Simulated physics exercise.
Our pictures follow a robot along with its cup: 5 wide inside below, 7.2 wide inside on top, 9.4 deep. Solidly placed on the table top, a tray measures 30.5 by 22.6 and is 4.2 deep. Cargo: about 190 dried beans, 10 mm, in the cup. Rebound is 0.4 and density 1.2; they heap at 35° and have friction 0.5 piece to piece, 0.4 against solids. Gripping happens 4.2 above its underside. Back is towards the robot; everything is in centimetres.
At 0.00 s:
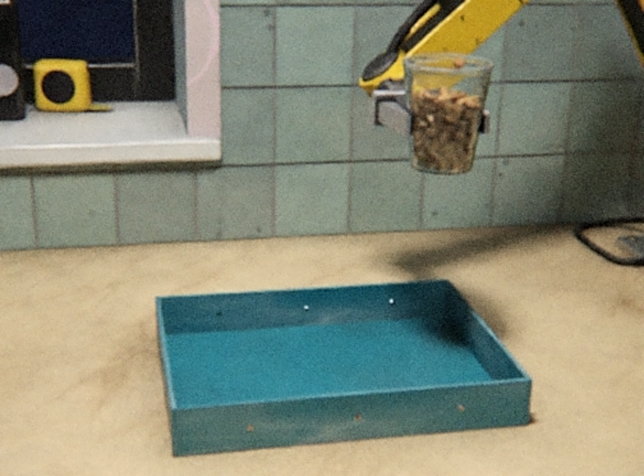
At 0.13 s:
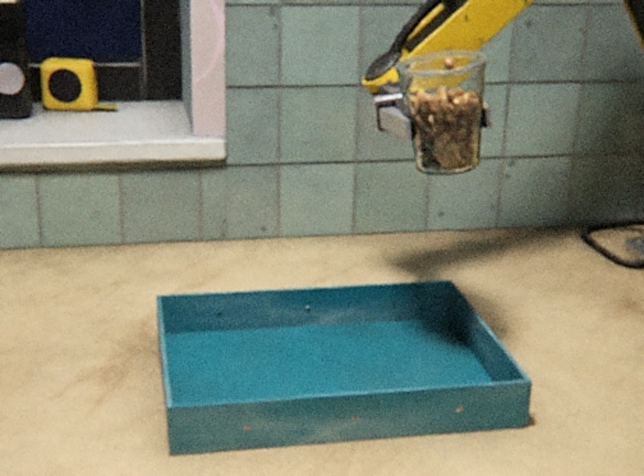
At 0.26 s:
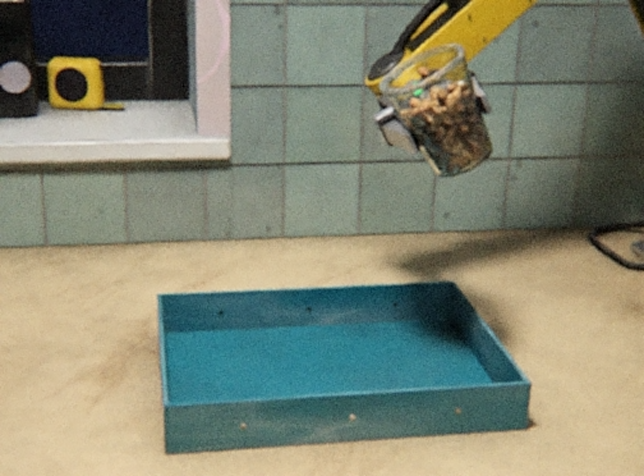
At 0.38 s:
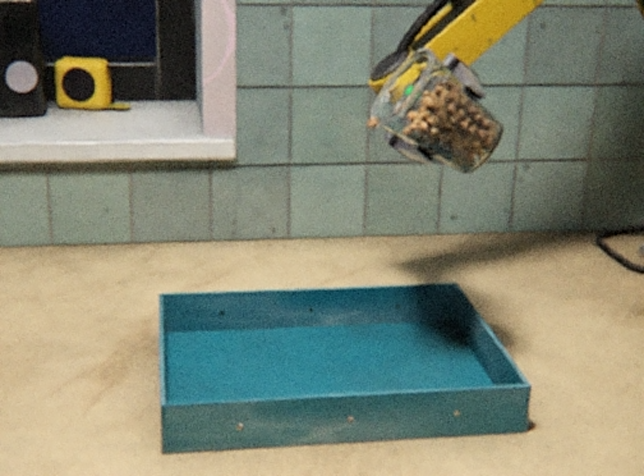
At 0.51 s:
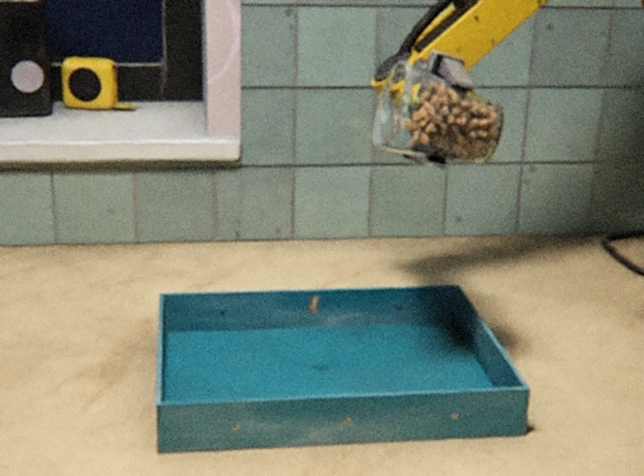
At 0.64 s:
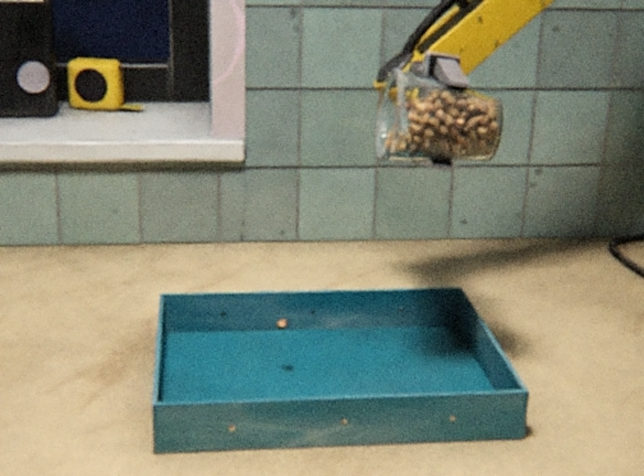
Above a teal tray on a table, a robot arm tilts a glass of beans sideways.
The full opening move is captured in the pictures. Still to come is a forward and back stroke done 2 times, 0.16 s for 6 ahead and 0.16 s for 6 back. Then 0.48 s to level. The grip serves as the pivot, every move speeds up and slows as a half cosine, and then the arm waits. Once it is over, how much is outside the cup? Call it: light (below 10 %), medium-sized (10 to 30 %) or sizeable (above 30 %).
A sizeable share.
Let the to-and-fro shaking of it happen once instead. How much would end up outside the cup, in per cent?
It would come to around 60 %.
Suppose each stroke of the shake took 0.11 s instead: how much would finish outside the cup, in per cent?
The share would be near 95 %.
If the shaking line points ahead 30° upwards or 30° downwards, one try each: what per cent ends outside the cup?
About 95 and 50 per cent.
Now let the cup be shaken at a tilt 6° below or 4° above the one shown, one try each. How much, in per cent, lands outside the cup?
It would be around 65 and 90 per cent.
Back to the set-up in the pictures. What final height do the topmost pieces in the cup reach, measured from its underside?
Roughly 3.0 cm.
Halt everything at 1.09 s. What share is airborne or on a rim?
I'd reckon close to 3 per cent.
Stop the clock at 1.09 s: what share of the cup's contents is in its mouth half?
About 40 percent.
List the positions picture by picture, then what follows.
Cup middle at (444, 117), level; upper third of the load around (445, 101), from x 415 to 475, top at y 65; 187 in the cup, in the first picture.
Cup middle at (445, 116), tilted 8° forward; upper third of the load around (445, 101), from x 410 to 475, top at y 65, in the second picture.
Cup middle at (443, 116), tilted 28° forward; upper third of the load around (445, 103), from x 405 to 480, top at y 70, in the third picture.
Cup middle at (443, 118), tilted 54° forward; upper third of the load around (444, 104), from x 375 to 490, top at y 85; 186 in the cup, 1 in flight or on a rim, in the fourth picture.
Cup middle at (442, 121), tilted 74° forward; upper third of the load around (445, 106), from x 315 to 490, top at y 85; 186 in the cup, 1 in the tray, in the fifth picture.
Cup middle at (442, 122), tilted 82° forward; upper third of the load around (451, 109), from x 280 to 490, top at y 95; 186 in the cup, 1 in the tray, in the sixth picture.
By 1.09 s, tilted 82° forward, highest piece 25 above the table; 103 in the tray, 78 in the cup, 6 in flight or on a rim.
By 1.54 s, tilted 37° forward, highest piece 27 above the table; 158 in the tray, 28 in the cup, 1 on the table or floor.
By 1.96 s, level, highest piece 23 above the table; 158 in the tray, 28 in the cup, 1 on the table or floor.
By 3.01 s, level, highest piece 23 above the table; 158 in the tray, 28 in the cup, 1 on the table or floor.
Final count, 158 in the tray, 28 in the cup, 1 on the table or floor. That is 85 % outside the cup.
